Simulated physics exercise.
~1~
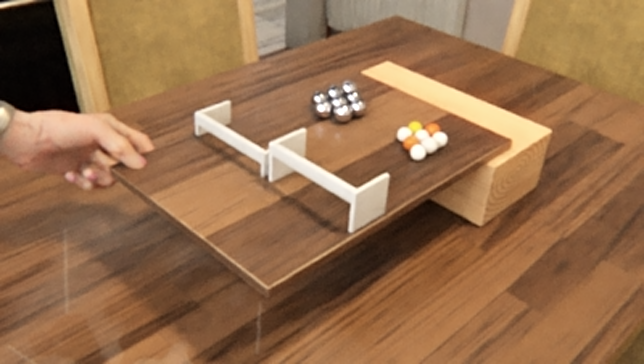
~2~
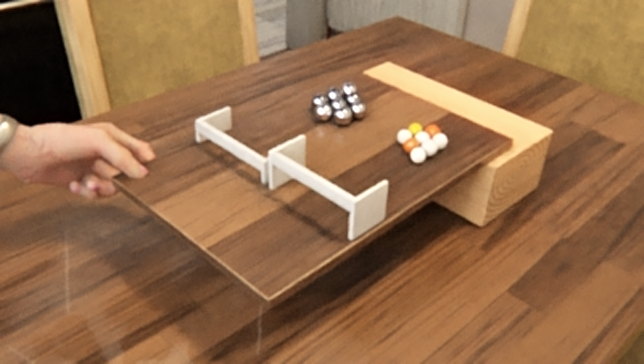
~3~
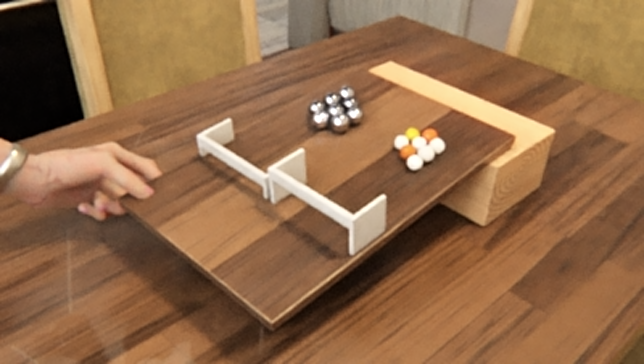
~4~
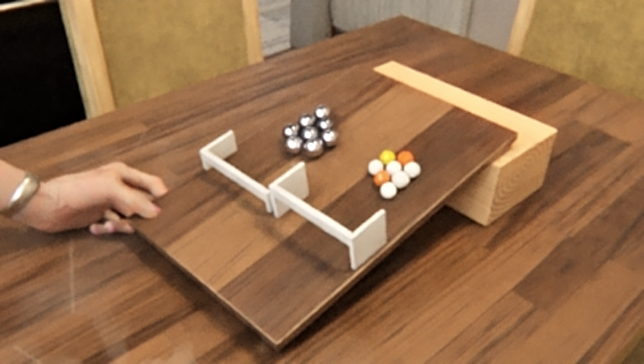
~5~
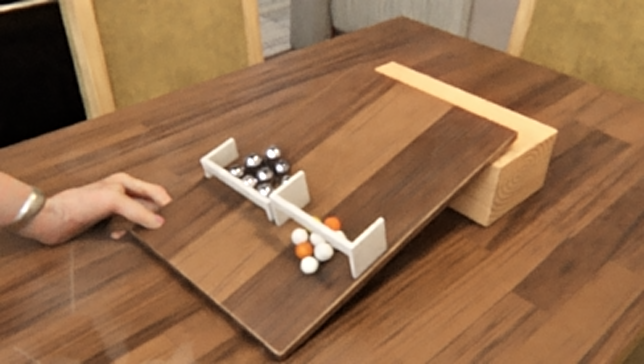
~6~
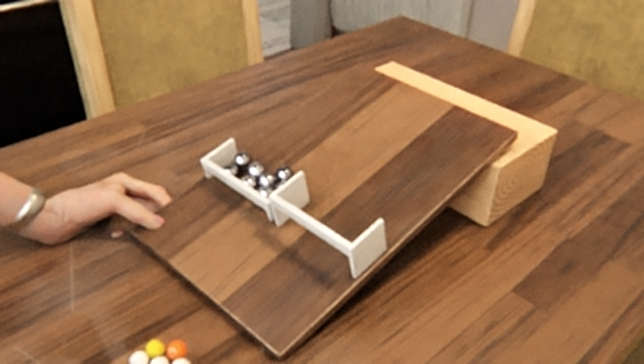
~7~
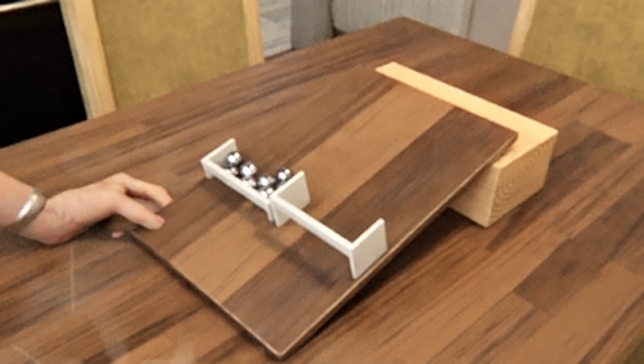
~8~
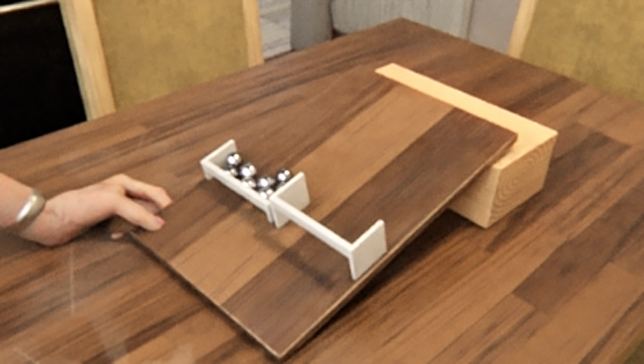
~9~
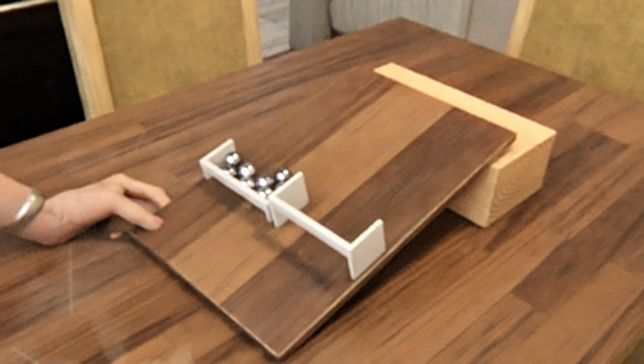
On a wooden table, a hand lowers a board; white and orange balls roll off, silver ones stay gated.
